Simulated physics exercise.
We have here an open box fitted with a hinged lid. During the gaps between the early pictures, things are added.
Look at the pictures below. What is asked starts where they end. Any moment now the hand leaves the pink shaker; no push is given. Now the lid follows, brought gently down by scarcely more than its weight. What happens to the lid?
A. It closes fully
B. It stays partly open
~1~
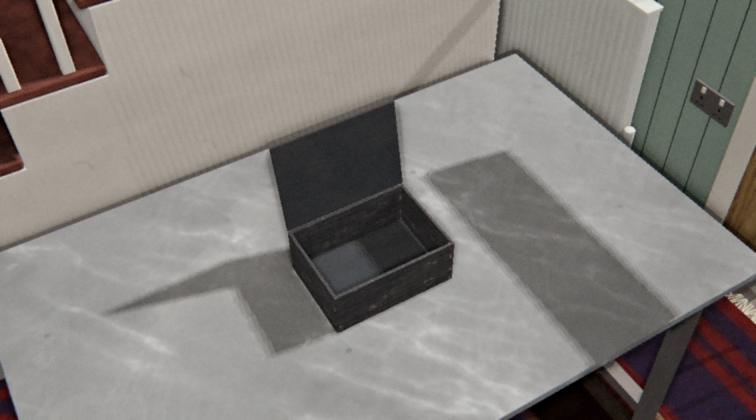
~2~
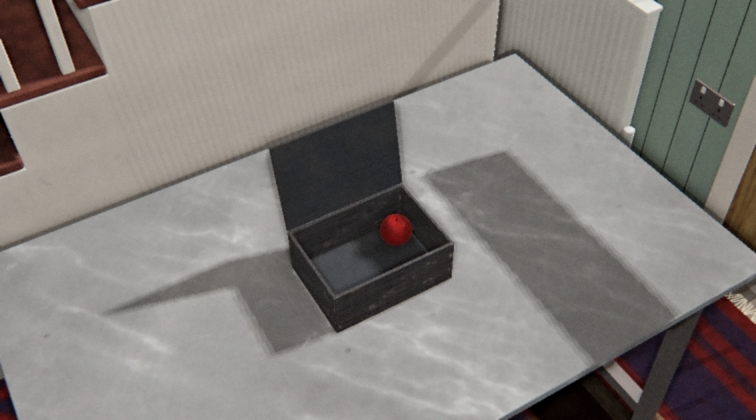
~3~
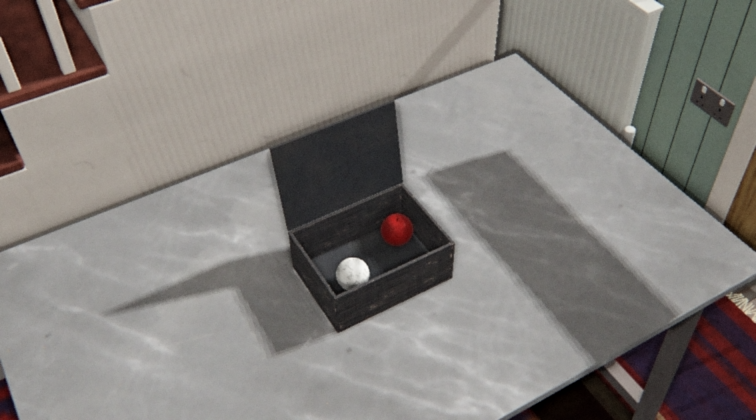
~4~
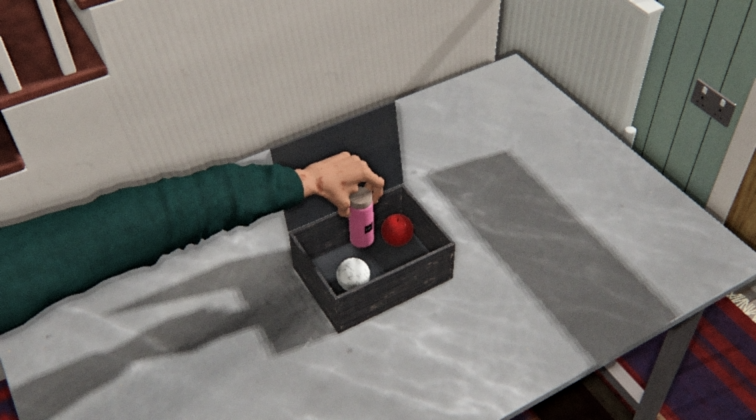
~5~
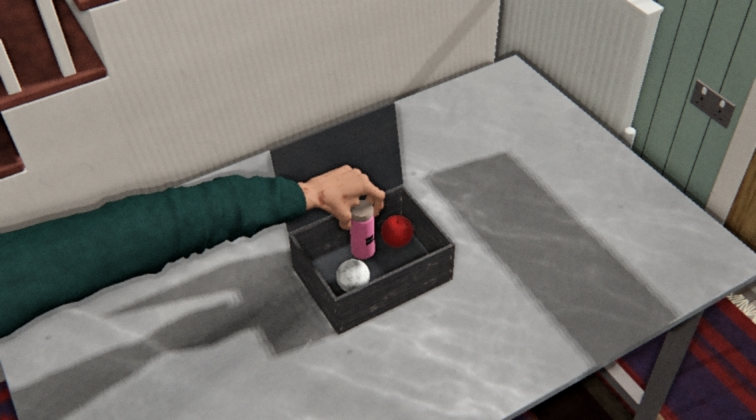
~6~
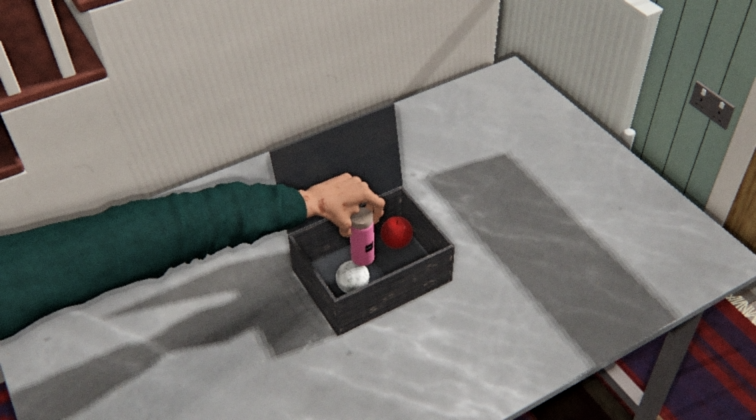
A, it closes fully.
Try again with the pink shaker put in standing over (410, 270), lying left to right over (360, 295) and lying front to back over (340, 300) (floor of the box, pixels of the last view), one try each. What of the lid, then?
First, it stays open; second, it shuts; third, it shuts.
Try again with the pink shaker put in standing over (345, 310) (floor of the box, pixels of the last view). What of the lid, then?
Then the lid stays propped open.
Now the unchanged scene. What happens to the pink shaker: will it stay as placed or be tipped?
Well, it ends up skewed.
Then, 0.80 s past the last view, lid starting down; pink shaker on its side near (393, 274); white ball displaced a little; red apple displaced a little.
Then, 1.80 s past the last view, lid 46° above the rim; pink shaker on its side near (397, 281); white ball displaced about its own width; red apple displaced a little.
Finally, lid shut; down or leaning hard in the box, pink shaker; moved from the start, white ball; red apple still in place. Final places as the last picture's camera would see them, pink shaker near (397, 280).
